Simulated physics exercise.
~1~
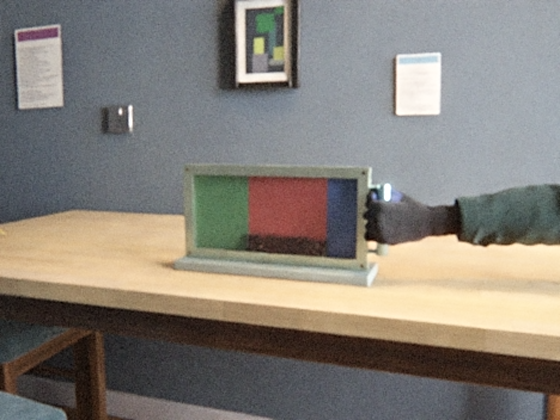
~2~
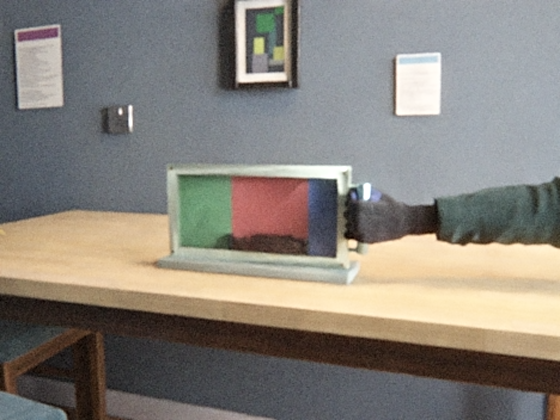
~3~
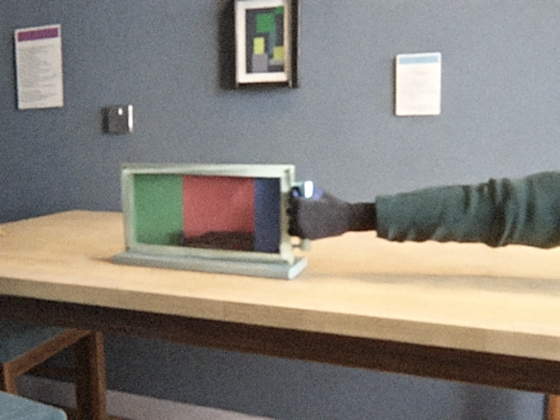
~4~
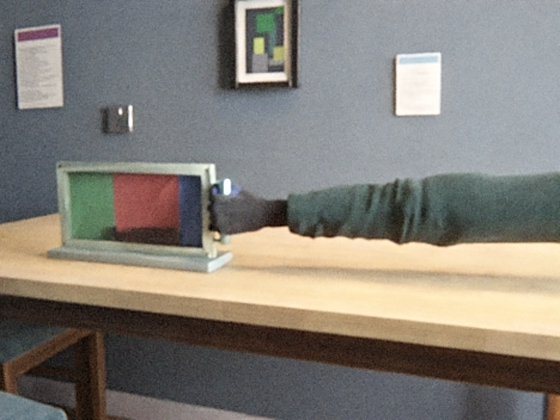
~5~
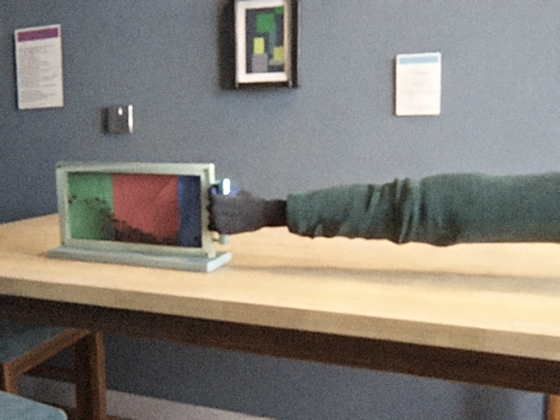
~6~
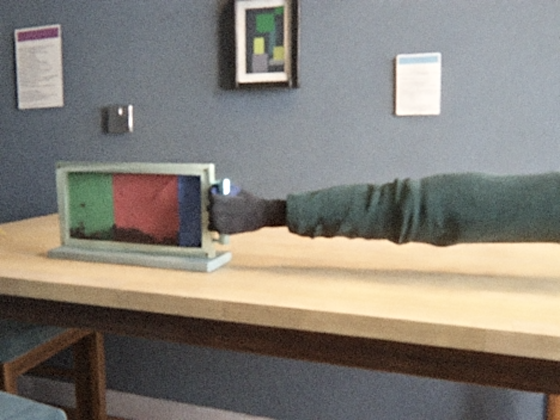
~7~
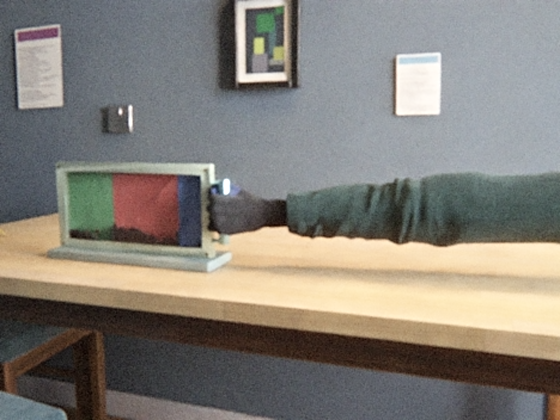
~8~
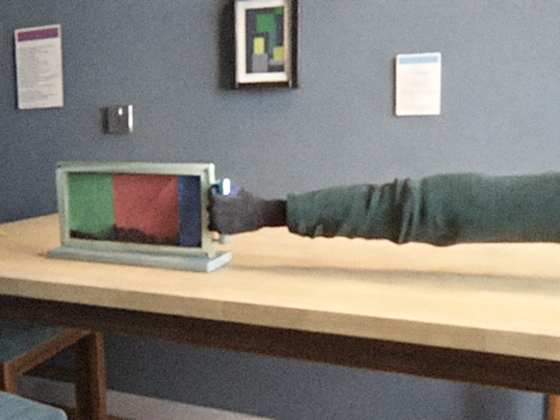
In this clip, a dark-gloved hand slides a clear-fronted box of dark beads leftward across a table and stops; the beads surge up toward the left, then settle low, mostly across the red strip and partly the green, with practically none in the blue.
